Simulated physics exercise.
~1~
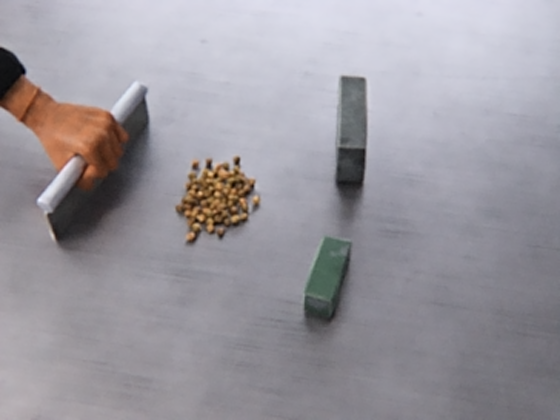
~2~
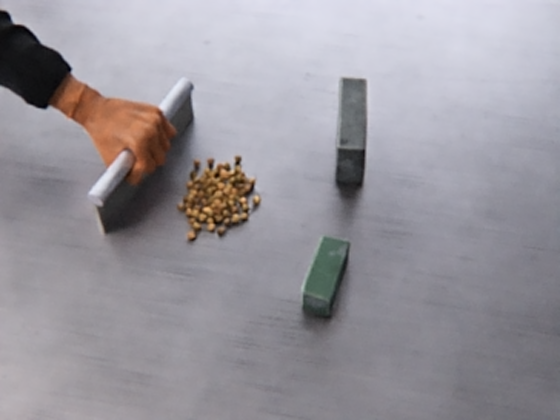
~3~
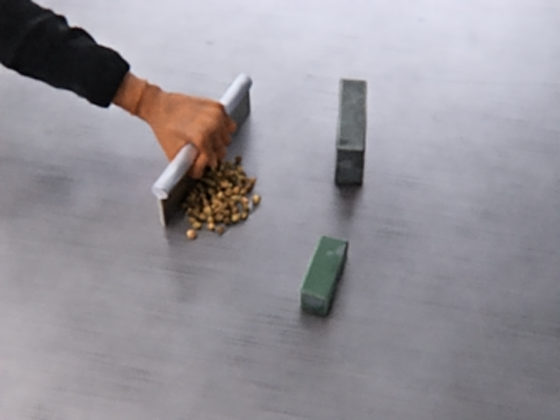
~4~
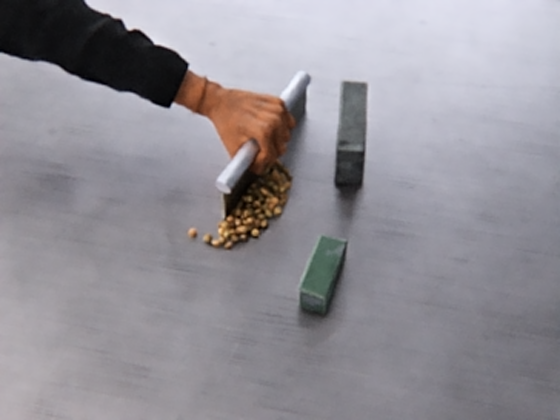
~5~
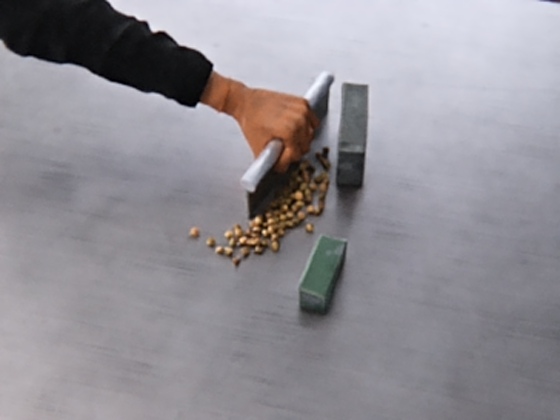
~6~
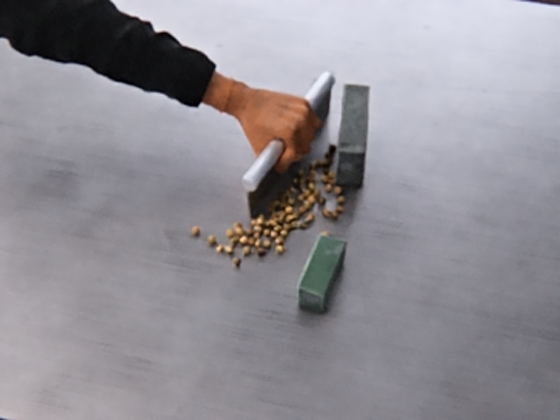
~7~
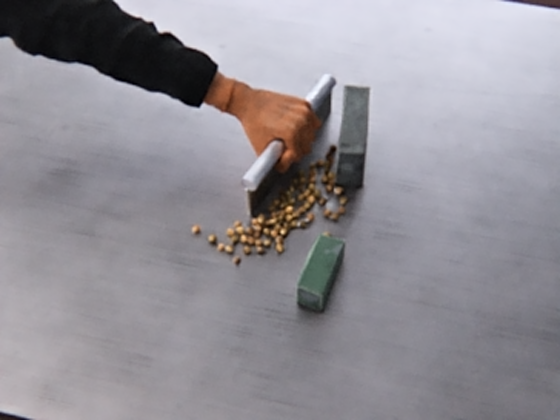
A hand gripping a grey scraper slid it rightwards into a pile of small brown beads, pushing them towards two upright greenish blocks, then stopped just short, leaving the beads spread out in front of the gap with a few trailing behind.
